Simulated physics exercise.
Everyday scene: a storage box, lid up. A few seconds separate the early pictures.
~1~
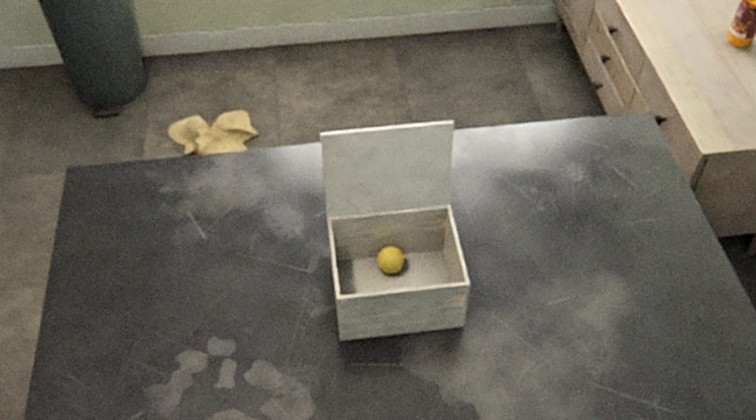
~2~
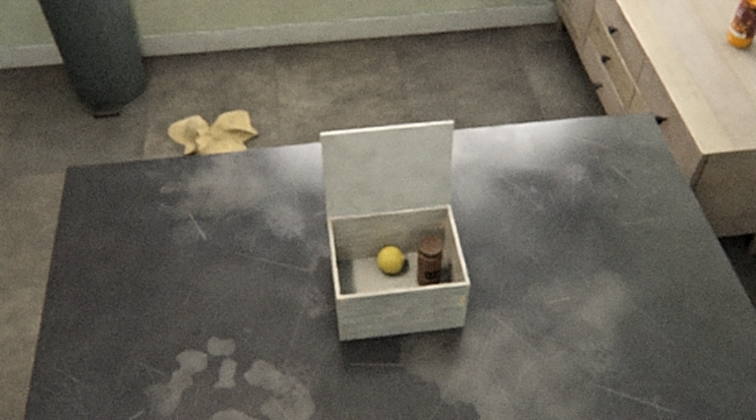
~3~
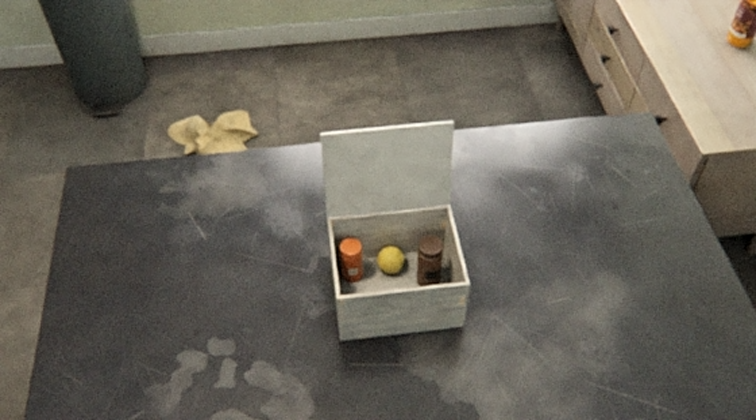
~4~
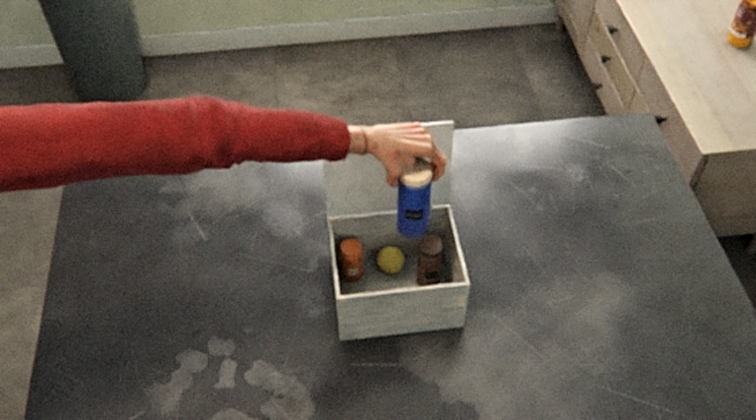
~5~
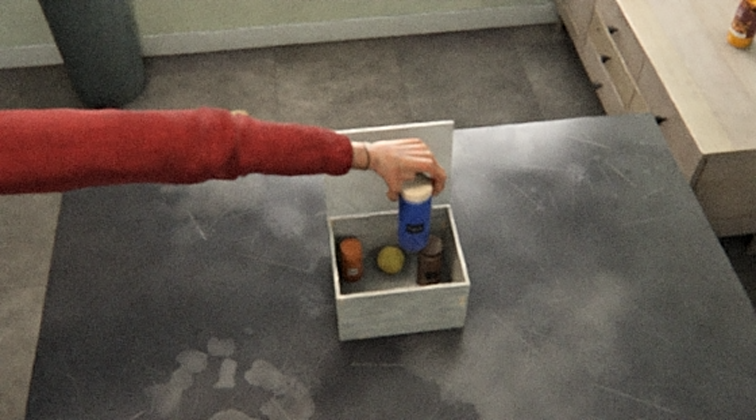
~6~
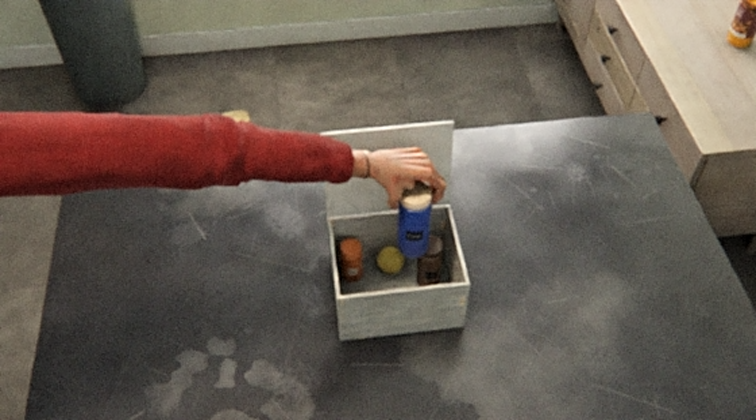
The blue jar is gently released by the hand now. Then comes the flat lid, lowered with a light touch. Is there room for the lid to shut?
Comes fully down.
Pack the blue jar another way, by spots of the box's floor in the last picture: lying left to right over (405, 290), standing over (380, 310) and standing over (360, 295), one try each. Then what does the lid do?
First try: It is held up; second try: It is held up; third try: It is held up.
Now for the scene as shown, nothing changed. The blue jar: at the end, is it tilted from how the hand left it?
After all that, it finishes out of line.
Then, 0.50 s past the last view, blue jar rocked 58° from its first pose near (382, 262); brown shaker rocked 10° from its first pose.
Then, 1.30 s past the last view, lid 79° above the rim; blue jar on its side near (388, 308).
Then, 1.90 s past the last view, lid 26° above the rim; blue jar on its side near (388, 308).
Finally, lid shut; down or leaning hard in the box, blue jar; the other 3 still in place. Final places as the last picture's camera would see them, blue jar near (388, 308).
